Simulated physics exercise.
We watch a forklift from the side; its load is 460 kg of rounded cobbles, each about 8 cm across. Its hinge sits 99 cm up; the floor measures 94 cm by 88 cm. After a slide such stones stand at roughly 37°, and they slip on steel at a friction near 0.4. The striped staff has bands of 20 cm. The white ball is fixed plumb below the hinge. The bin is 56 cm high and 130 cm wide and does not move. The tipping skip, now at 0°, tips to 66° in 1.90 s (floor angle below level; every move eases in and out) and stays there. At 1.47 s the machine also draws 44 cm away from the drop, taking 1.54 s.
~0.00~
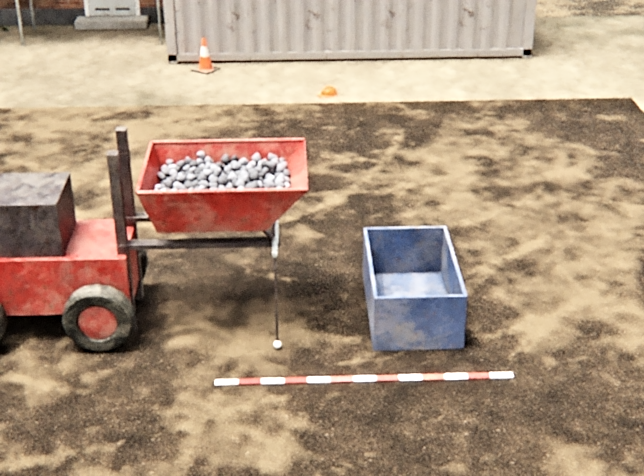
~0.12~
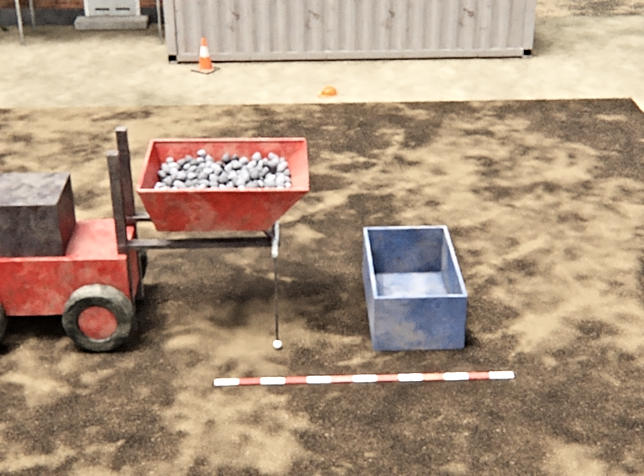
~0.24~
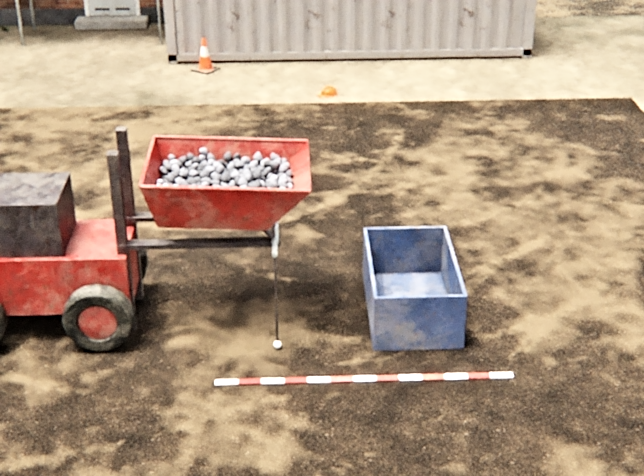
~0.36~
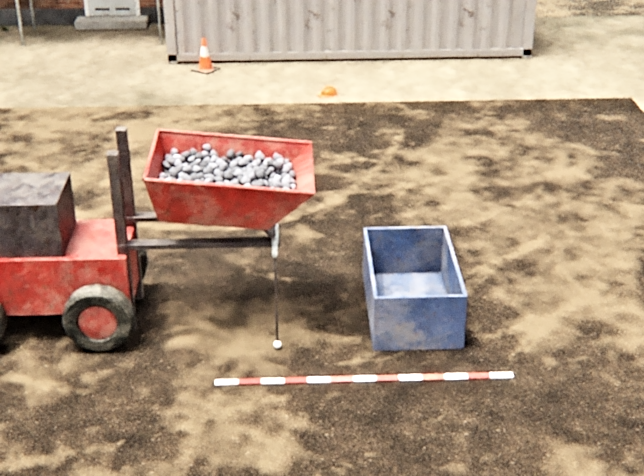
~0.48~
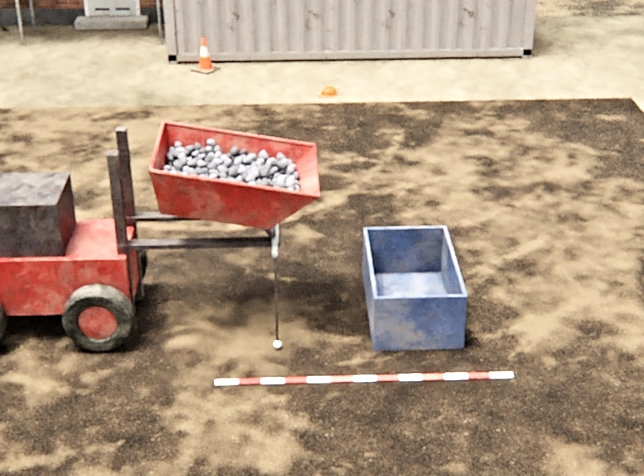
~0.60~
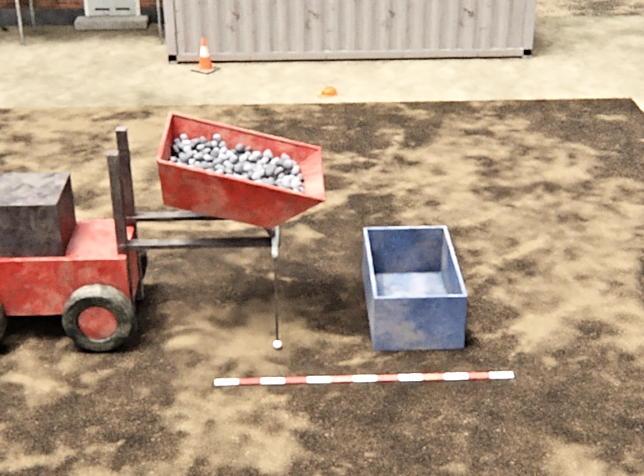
Red forklift holding a raised red skip of grey cobbles, the skip slowly tilting down to the right beside a blue bin.
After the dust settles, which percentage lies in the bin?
Roughly 35 per cent ends in the bin.
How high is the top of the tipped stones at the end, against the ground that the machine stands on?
Some 30 cm above that level.
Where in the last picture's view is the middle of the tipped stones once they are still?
Around (357, 306).
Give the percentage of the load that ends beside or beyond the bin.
Some 5 per cent of the load.
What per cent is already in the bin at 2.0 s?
Some 15 per cent.
After 1.4 s the floor is at 56°; 100 % in the tipping skip; the foremost stones are at (344, 218).
After 2.0 s the floor is at 66°; 64 % in the tipping skip, 19 % short of the bin, 16 % in the bin, 1 % beside or beyond the bin; the foremost stones are at (414, 312).
After 3.5 s the floor is at 66°; 3 % in the tipping skip, 58 % short of the bin, 36 % in the bin, 3 % beside or beyond the bin; the foremost stones are at (449, 302).
After 6.0 s the floor is at 66°; 0 % in the tipping skip, 61 % short of the bin, 36 % in the bin, 3 % beside or beyond the bin; the foremost stones are at (449, 302).
